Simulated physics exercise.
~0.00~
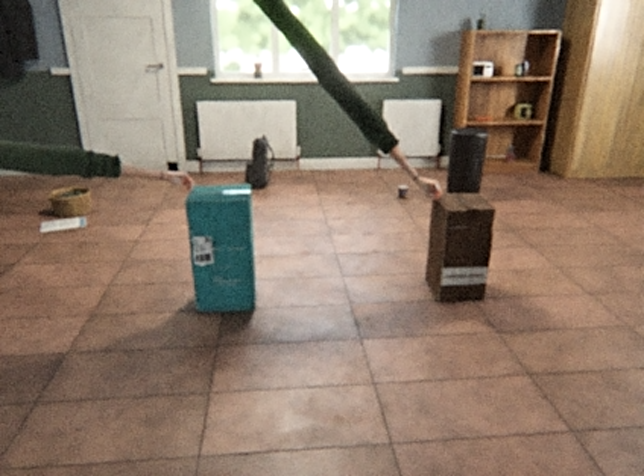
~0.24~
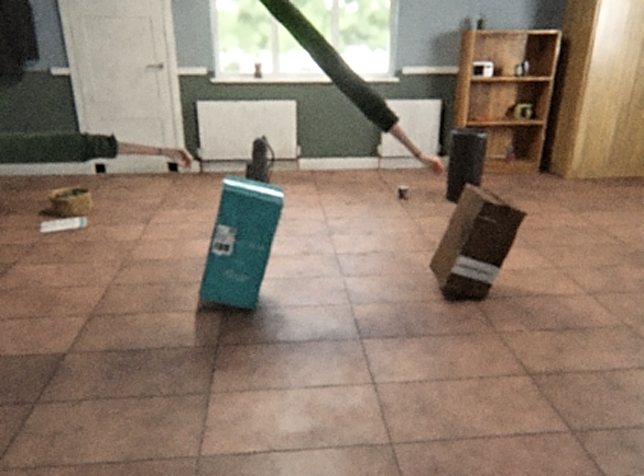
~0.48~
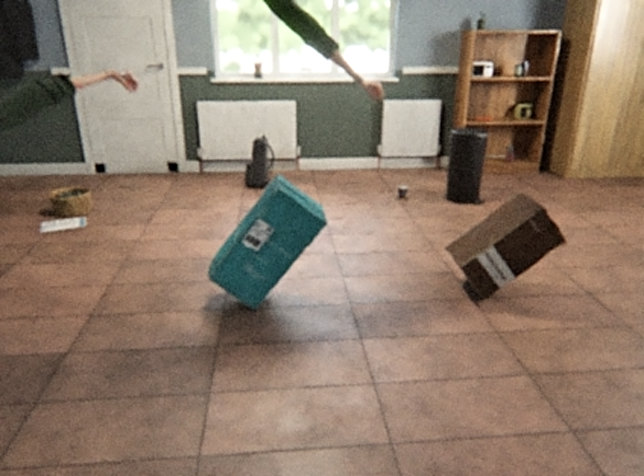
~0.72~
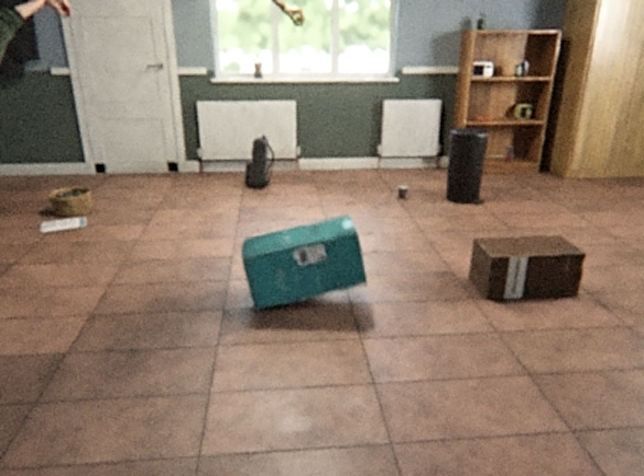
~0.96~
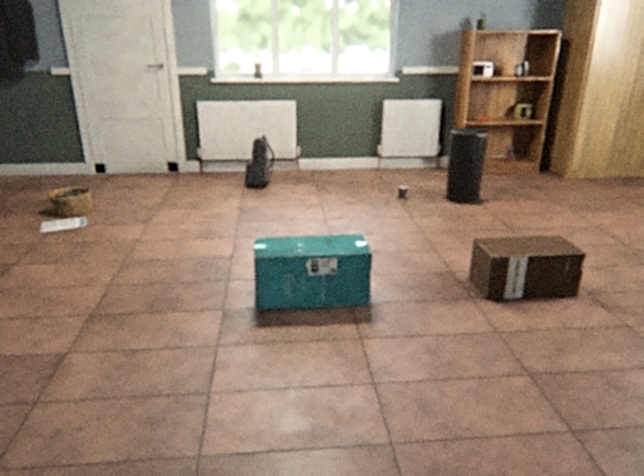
A turquoise parcel and a brown box, pushed by hands, topple right onto their sides.
